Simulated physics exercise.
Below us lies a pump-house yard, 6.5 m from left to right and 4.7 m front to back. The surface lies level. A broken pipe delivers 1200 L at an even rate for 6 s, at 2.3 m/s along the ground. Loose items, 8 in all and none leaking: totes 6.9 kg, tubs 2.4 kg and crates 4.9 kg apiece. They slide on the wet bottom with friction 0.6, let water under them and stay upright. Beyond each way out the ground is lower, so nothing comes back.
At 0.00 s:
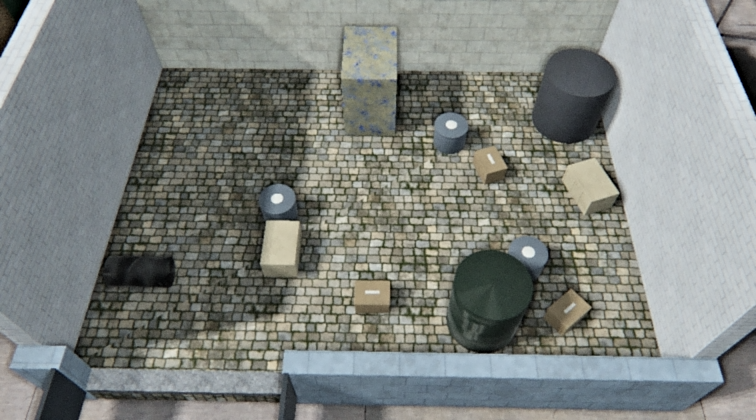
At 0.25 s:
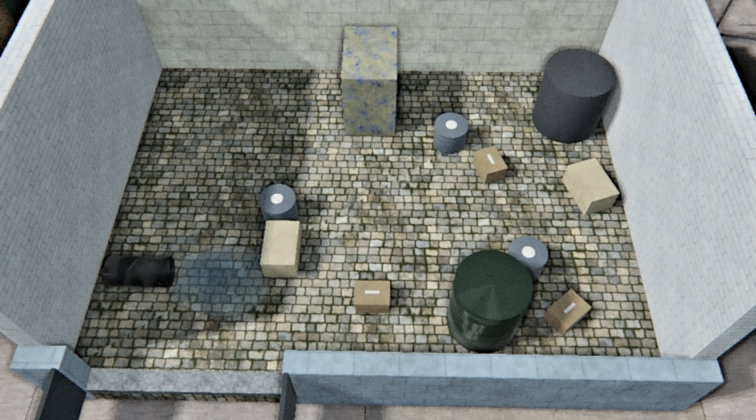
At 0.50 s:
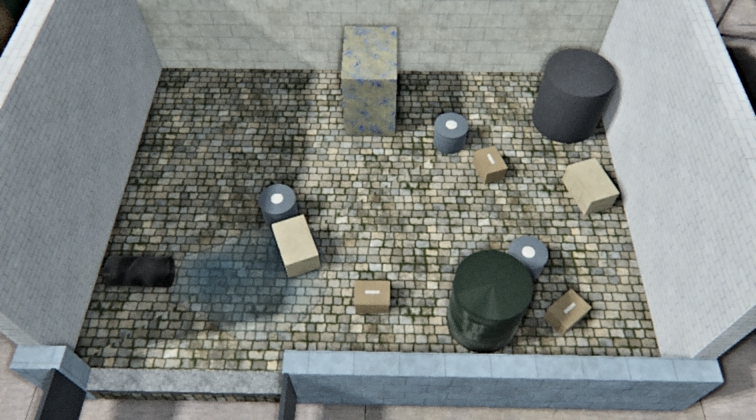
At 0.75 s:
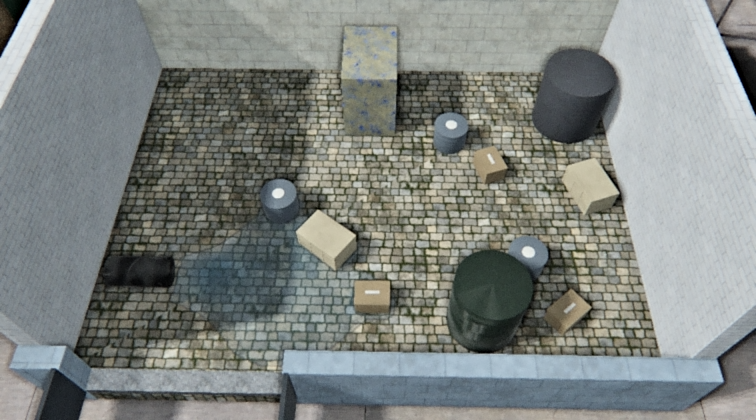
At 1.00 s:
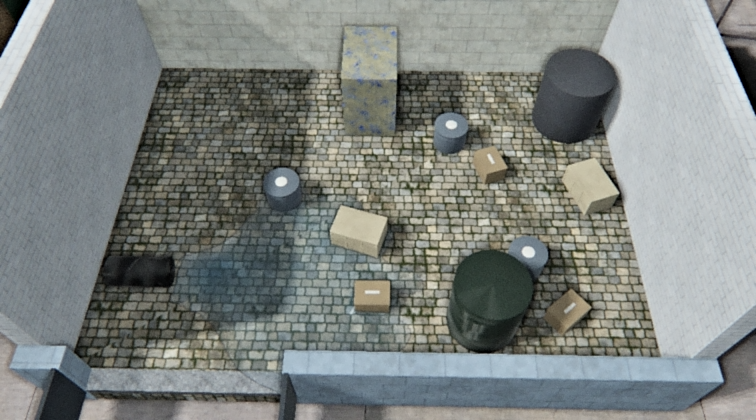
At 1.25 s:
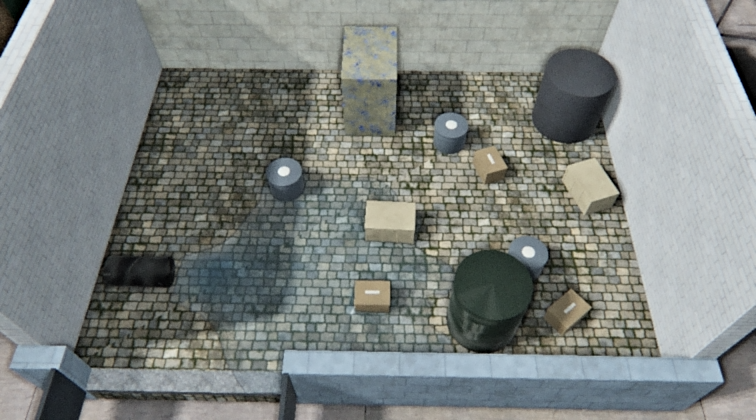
Water spreading across a walled cobbled yard from a dark pipe at left, pushing a pale crate rightward, then shifting a blue-grey tub upward.
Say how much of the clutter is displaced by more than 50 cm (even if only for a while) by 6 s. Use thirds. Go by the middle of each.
It is two thirds or more.
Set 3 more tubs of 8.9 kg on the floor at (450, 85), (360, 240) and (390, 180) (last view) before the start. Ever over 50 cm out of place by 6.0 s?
In turn: Under, more, over.
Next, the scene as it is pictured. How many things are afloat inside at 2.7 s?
At that moment 2.
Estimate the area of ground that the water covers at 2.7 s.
About 15 m2.
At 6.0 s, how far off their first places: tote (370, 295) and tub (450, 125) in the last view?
In turn: 300 cm, 200 cm.
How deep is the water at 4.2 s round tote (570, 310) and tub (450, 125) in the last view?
About 3 and 3 cm.
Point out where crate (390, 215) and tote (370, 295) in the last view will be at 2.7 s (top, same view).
Around (504, 189) and (432, 295).
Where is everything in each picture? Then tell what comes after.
In the first picture, a crate at (280, 242), on the bottom; a tub at (277, 199), on the bottom; water covers 0.0 m2; 0 of 8 have shifted.
In the second picture, a crate at (280, 242), on the bottom; a tub at (277, 199) rests on the ground; 0.8 m2 under water; 0 of 8 have shifted.
In the third picture, a crate at (295, 239), on the bottom, 17 cm from its start; a tub at (277, 199) rests on the ground; water covers 1.6 m2; 1 of 8 have shifted.
In the fourth picture, a crate at (326, 233) rests on the ground, 55 cm from its start; a tub at (278, 194), on the bottom, 8 cm from its start; 3.0 m2 under water; 2 of 8 have shifted.
In the fifth picture, a crate at (359, 225) rests on the ground, 95 cm from its start; a tub at (281, 182), on the bottom, 26 cm from its start; water covers 4.7 m2; 2 of 8 have shifted.
In the sixth picture, a crate at (390, 215) rests on the ground, 136 cm from its start; a tub at (284, 172) rests on the ground, 42 cm from its start; water covers 6.4 m2; 2 of 8 have shifted.
After 1.8 s 2 of 8 are over 50 cm from their spots; 0 afloat.
After 2.7 s 4 of 8 are over 50 cm from their spots; 2 afloat.
After 4.2 s 5 of 8 are over 50 cm from their spots; 4 afloat.
After 6.0 s 7 of 8 are over 50 cm from their spots, and 7 have been at some point; 7 afloat.
